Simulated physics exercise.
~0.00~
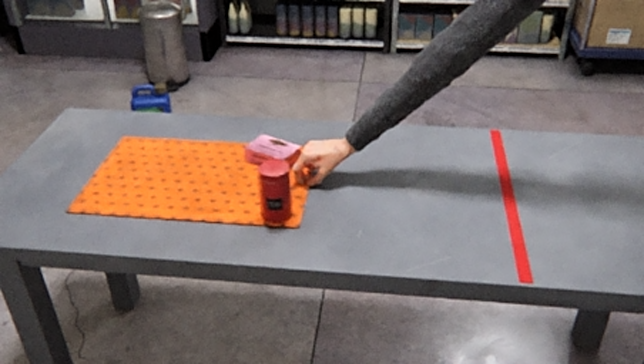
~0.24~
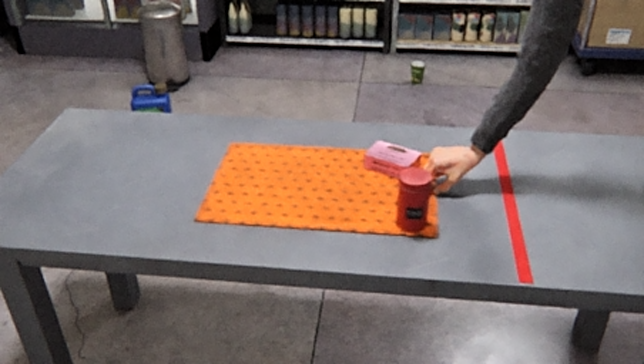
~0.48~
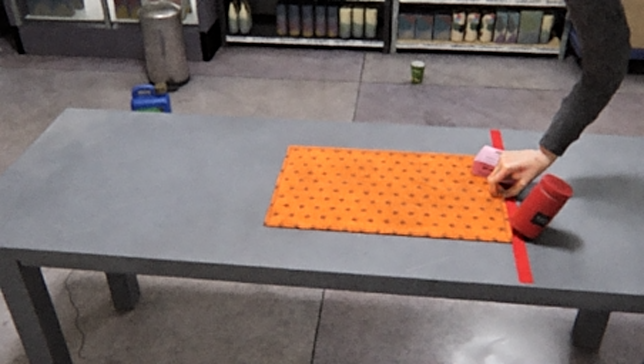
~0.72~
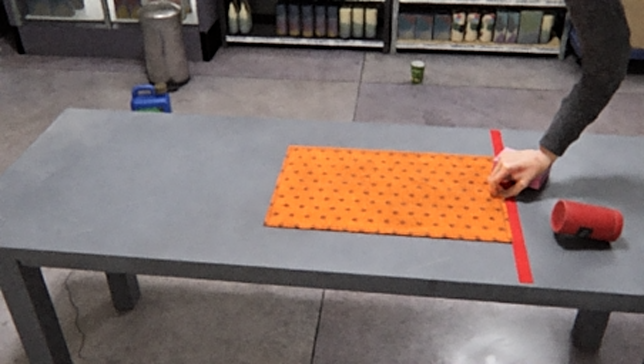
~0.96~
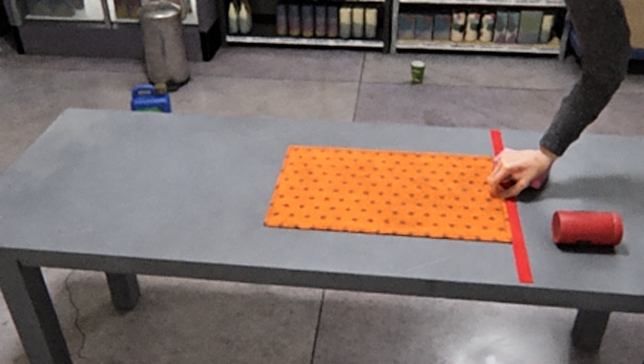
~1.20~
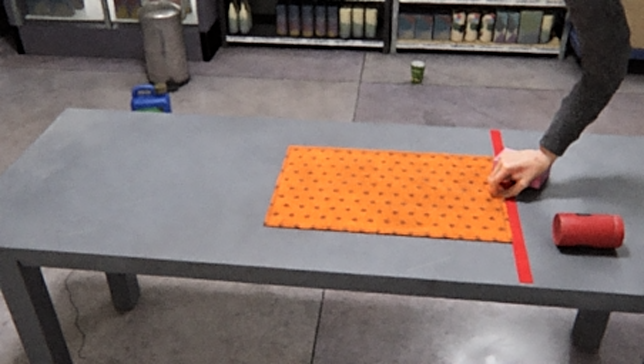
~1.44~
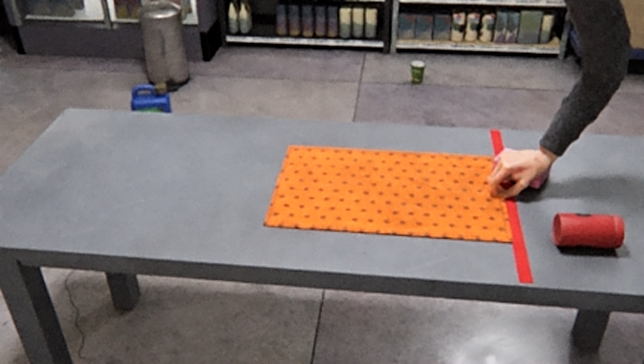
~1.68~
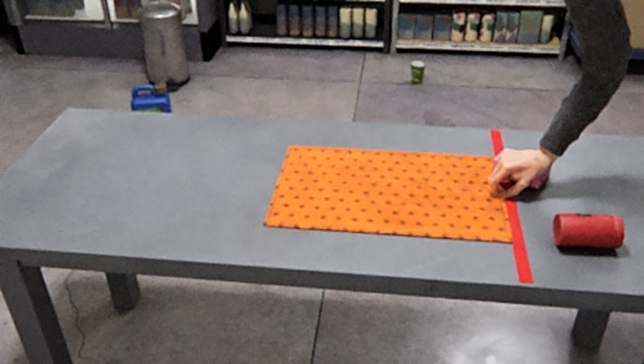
An orange patterned runner lies on a long grey table, carrying a red jar upright near its right edge and a pink packet just behind it. The table is seen from slightly above in a room with shelves of bottles at the back, and a strip of red tape crosses its right side. A hand in a dark sleeve drags the runner right, and both things ride along. As the edge meets the tape, the cloth stops, the jar tips forward off it and the packet slides off by the hand. The jar ends on its side beyond the tape, the packet mostly hidden behind the still hand.
